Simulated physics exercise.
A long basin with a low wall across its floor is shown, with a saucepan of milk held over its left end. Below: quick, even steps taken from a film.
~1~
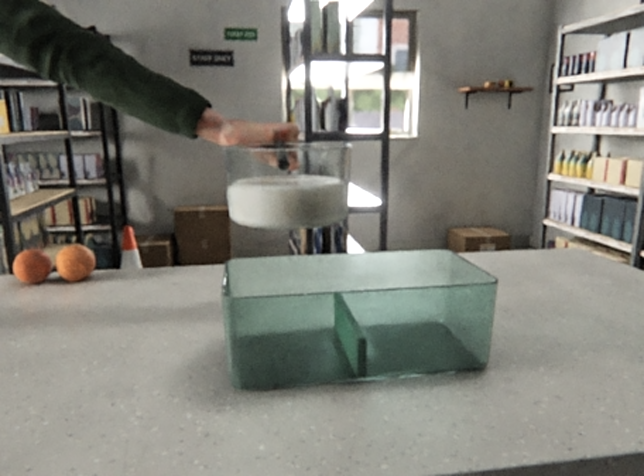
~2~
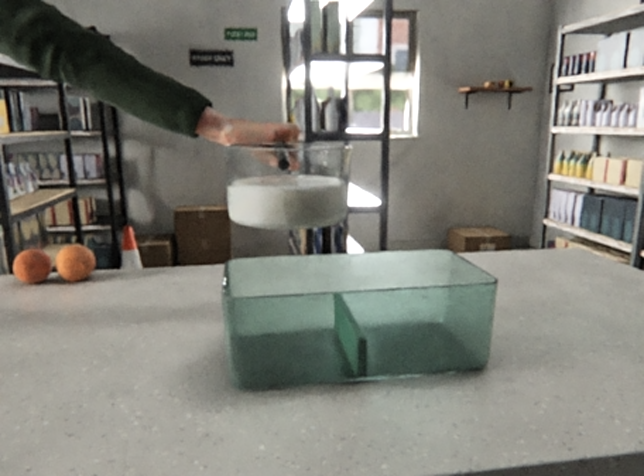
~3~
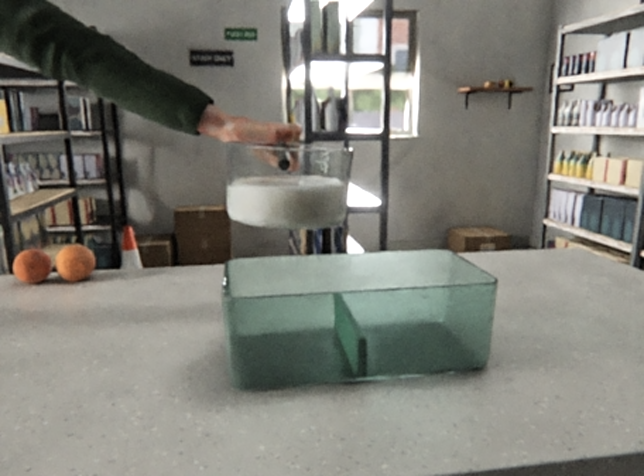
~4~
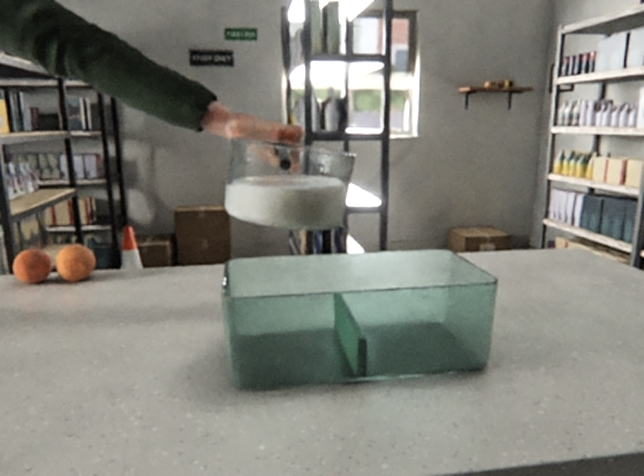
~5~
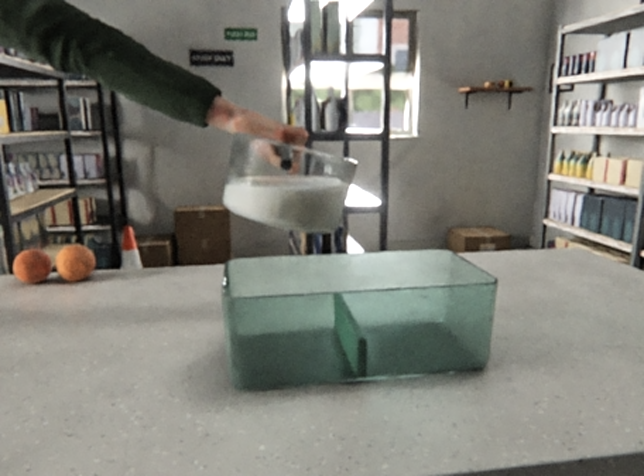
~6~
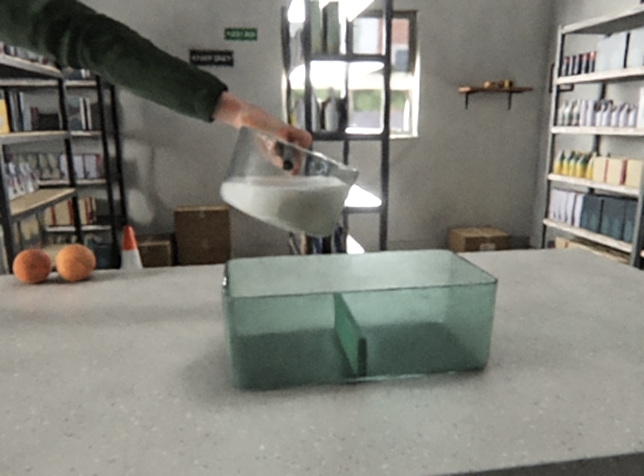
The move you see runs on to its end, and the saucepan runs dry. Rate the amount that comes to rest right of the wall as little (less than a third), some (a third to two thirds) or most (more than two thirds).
Most.
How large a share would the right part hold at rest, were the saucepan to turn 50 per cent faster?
I'd put it at some 95 percent.
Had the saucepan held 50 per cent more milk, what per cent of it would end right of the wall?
I'd reckon close to 95 %.
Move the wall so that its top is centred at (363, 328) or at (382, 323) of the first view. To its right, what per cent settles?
First try: Roughly 80 per cent; second try: 50 per cent.
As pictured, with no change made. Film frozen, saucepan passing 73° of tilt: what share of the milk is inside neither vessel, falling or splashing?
About 25 per cent.
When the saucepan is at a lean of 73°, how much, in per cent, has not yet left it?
Looks like roughly 65 percent is still held.
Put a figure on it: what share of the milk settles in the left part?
Share: Roughly 5 %.
A moment on, the tilt is 73° and 66 per cent is still to pour, 0 is left of the wall and 9 right of it.
Next, the tilt is 97° and 19 per cent is still to pour, 1 is left of the wall and 69 right of it.
Then the tilt is 100° and 3 per cent is still to pour, 3 is left of the wall and 92 right of it.
Later the tilt is 100° and 0 per cent is still to pour, 3 is left of the wall and 96 right of it.
In the end 4 per cent lies left of the wall, 96 right of it and 0 outside.
